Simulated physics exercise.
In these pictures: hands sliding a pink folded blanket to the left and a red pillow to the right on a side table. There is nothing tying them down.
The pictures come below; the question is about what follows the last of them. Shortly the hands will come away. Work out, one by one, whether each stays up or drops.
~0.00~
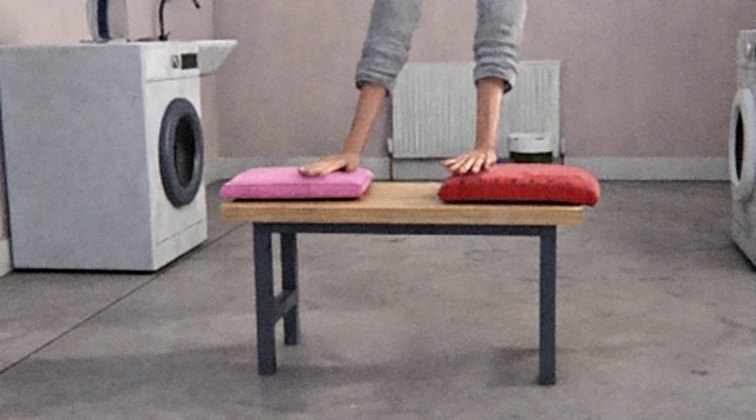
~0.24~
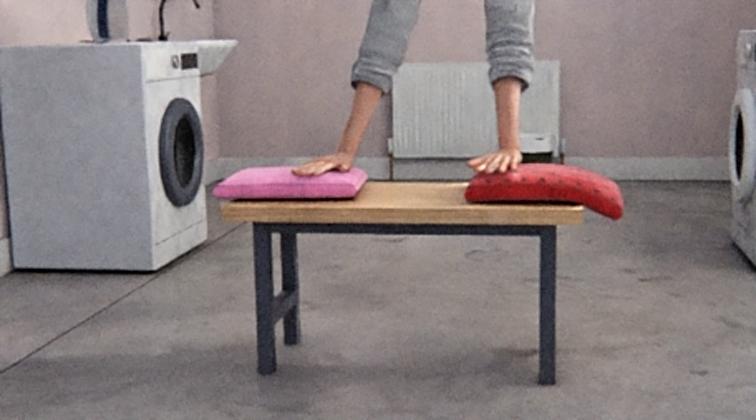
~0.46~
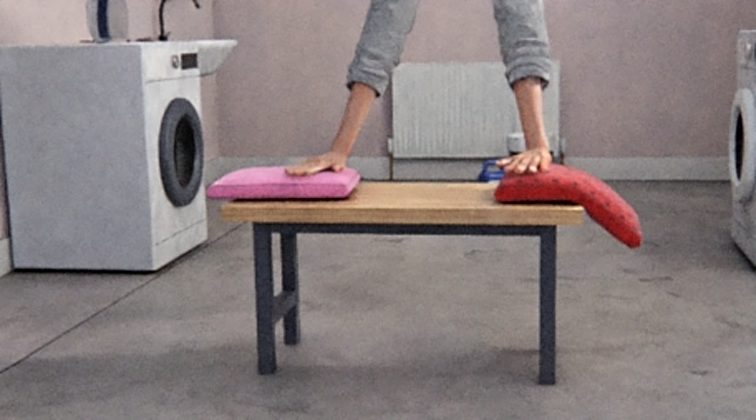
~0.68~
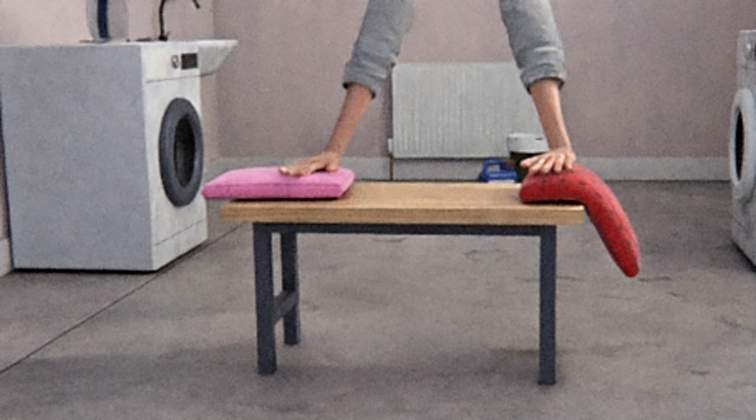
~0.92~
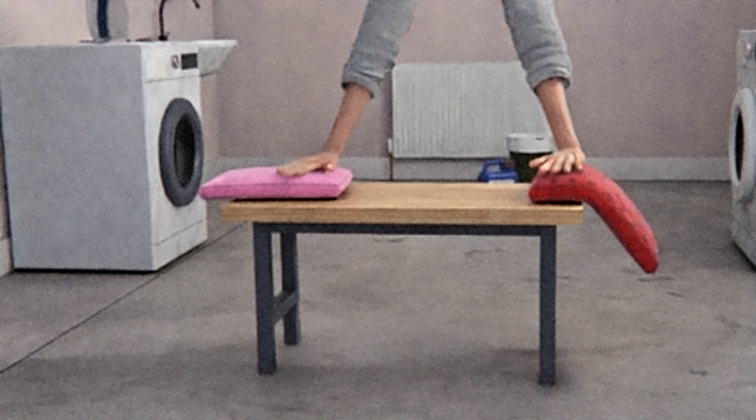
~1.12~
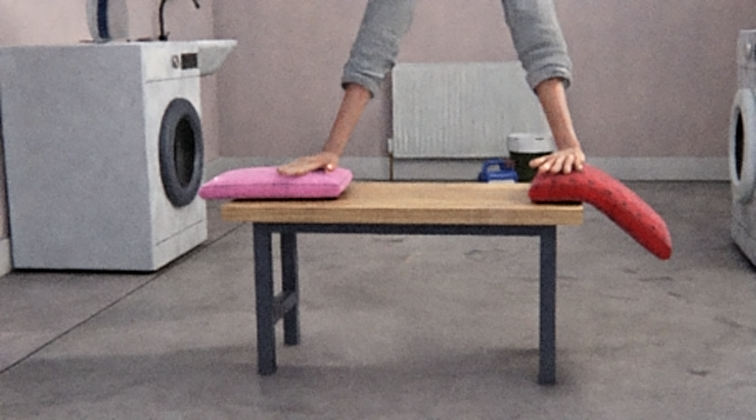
Outcome: The pink folded blanket does not leave; the red pillow does not stay.
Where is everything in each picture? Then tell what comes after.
Folded blanket tip (229, 188); pillow tip (595, 194), in the first frame.
Folded blanket tip (223, 188); pillow tip (619, 208), in the second frame.
Folded blanket tip (217, 189); pillow tip (636, 238), in the third frame.
Folded blanket tip (211, 189); pillow tip (631, 268), in the fourth frame.
Folded blanket tip (208, 190); pillow tip (651, 263), in the fifth frame.
Folded blanket tip (208, 190), a small part past the edge; pillow tip (665, 249), well over half past the edge, in the sixth frame.
After 1.44 s, folded blanket lying still; pillow falling near (617, 253).
After 1.74 s, folded blanket lying still; pillow on the floor near (671, 361).
At rest, folded blanket lying still; pillow on the floor near (687, 359). The pink folded blanket remains on top and the red pillow goes down.
